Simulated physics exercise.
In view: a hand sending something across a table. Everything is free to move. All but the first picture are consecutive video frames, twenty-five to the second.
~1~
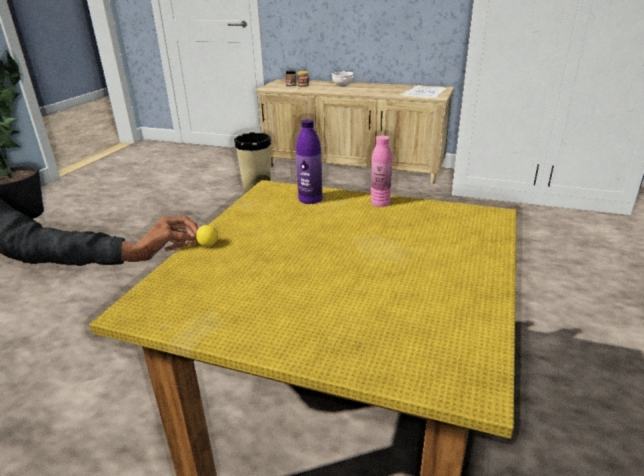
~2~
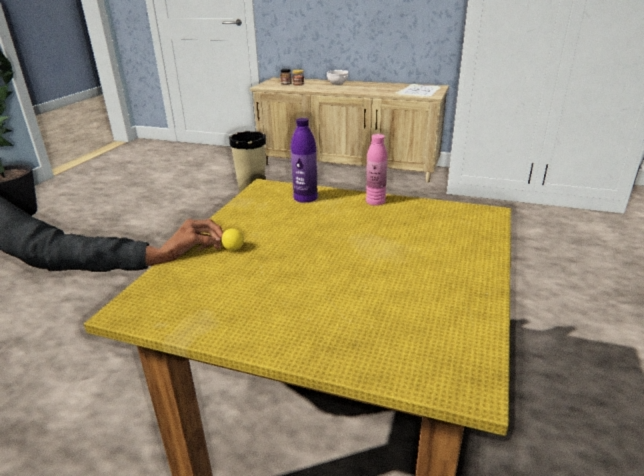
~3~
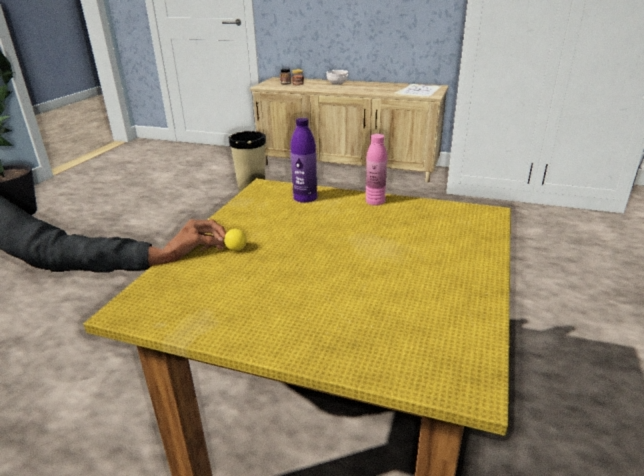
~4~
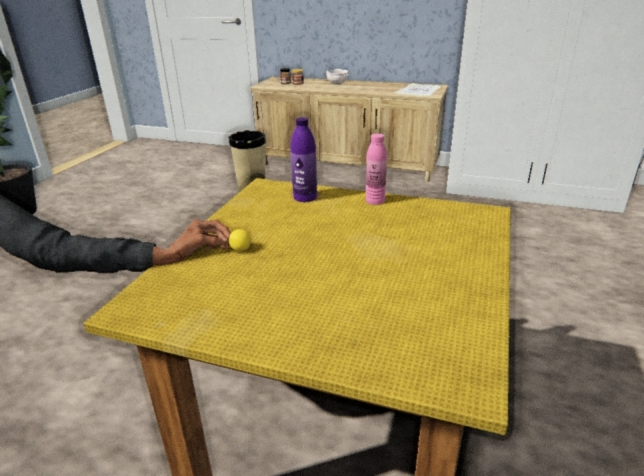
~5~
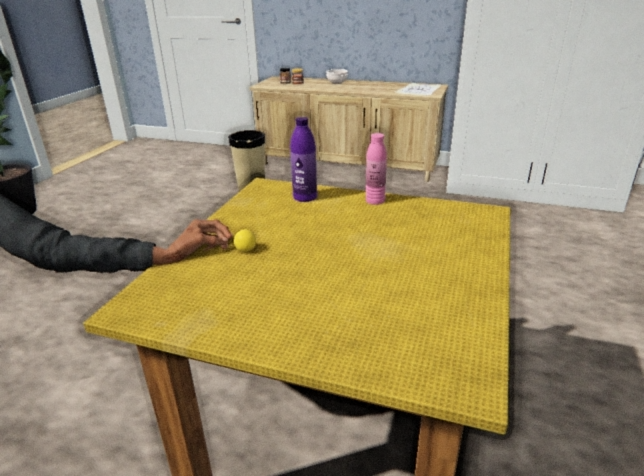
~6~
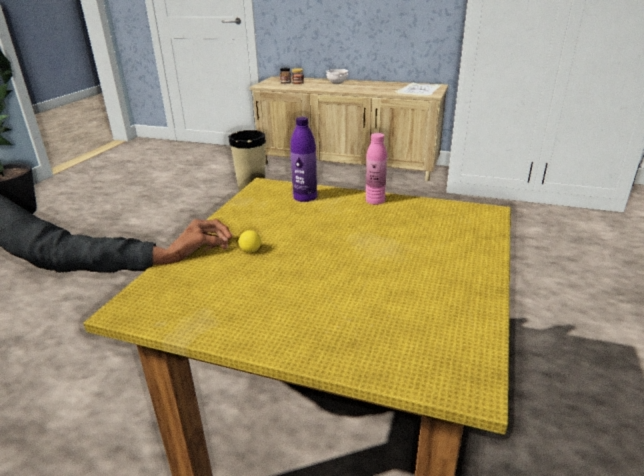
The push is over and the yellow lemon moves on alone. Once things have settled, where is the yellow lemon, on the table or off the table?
The yellow lemon is still on the table.
Then, 0.10 s on from there, yellow lemon shifted about its own width near (262, 243).
Then, 0.30 s on from there, yellow lemon shifted well along near (282, 246).
Then, 0.50 s on from there, yellow lemon shifted well along near (298, 249).
Then, 0.80 s on from there, yellow lemon shifted well along near (314, 251).
In the end, moved from the start, yellow lemon. At the end, from the last picture's camera, yellow lemon near (319, 252).
